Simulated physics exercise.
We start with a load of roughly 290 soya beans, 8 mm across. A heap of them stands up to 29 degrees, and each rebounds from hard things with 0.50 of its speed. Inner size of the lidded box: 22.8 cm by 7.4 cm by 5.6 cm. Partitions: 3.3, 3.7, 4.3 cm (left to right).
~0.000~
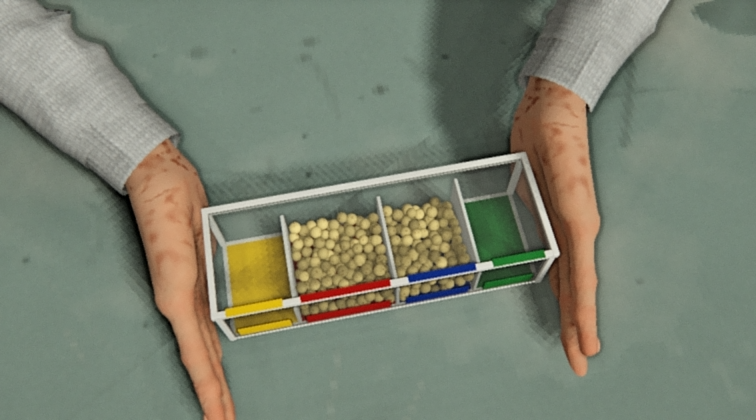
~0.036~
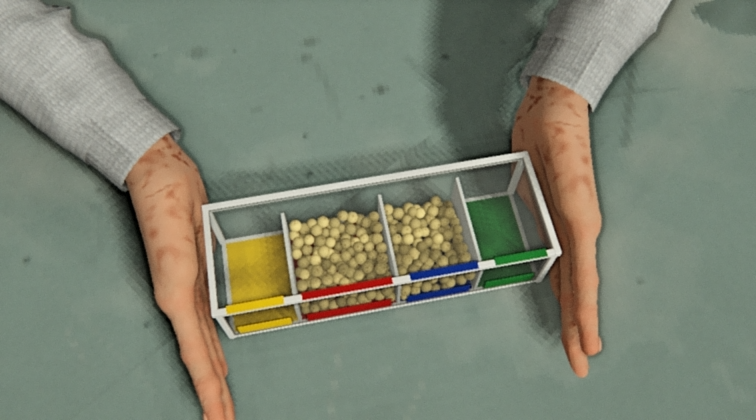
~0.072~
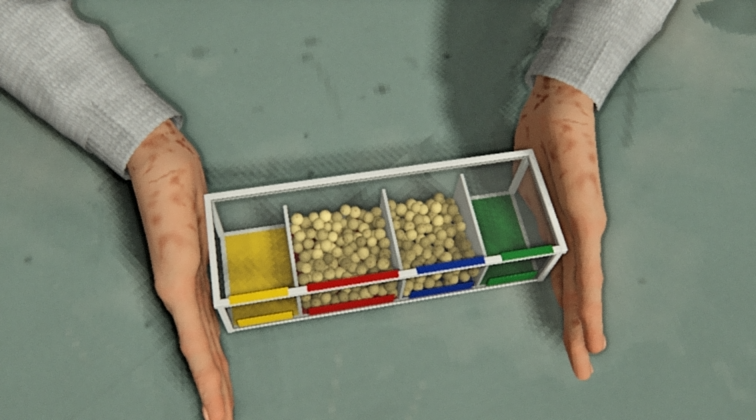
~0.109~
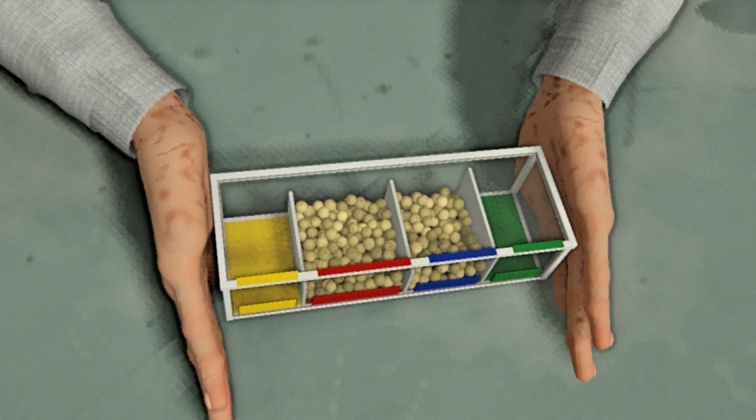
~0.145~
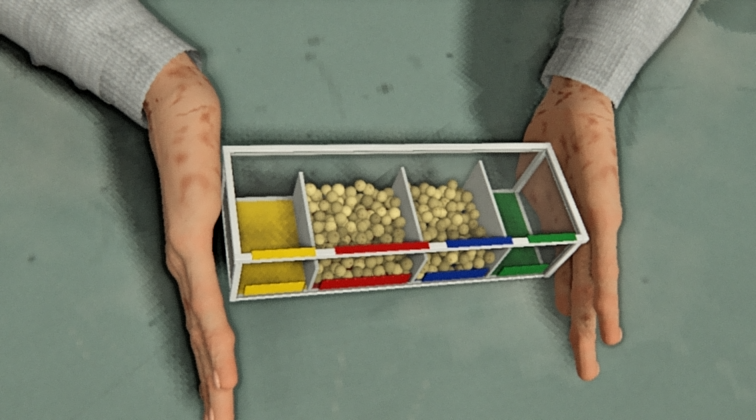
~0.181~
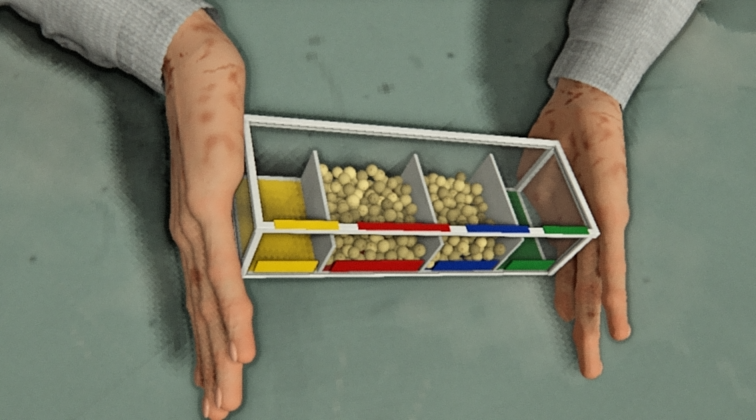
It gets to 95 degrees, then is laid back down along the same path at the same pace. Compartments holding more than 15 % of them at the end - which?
My prediction: Red compartment: Holds a share past the limit; blue compartment: Holds a share past the limit; green compartment: Holds a share within the limit; yellow compartment: Holds a share within the limit.
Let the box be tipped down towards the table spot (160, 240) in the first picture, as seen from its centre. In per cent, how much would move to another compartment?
Around 55 percent of them.
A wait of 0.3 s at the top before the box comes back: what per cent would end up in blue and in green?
You'd end up with blue at 75 per cent and green at 10 per cent.
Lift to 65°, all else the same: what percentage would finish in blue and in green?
Result - blue 55 percent; green 5 percent.
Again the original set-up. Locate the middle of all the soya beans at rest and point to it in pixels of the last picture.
I'd say roughly (427, 238).
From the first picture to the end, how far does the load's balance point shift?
Some 3.0 cm.
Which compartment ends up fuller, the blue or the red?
More ends up in the blue one.
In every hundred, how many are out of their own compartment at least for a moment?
Estimate: Around 35 %.
Then, at 0.64 s, tilt 93 degrees; red 45 %, blue 55 %, green 5 %.
After 0.94 s, tilt 39 degrees; red 25 %, blue 65 %, green 5 %.
After 1.34 s, tilt 0 degrees; red 25 %, blue 65 %, green 10 %.
By 1.9 s all is still; red 25 %, blue 65 %, green 10 %, yellow 0 %.
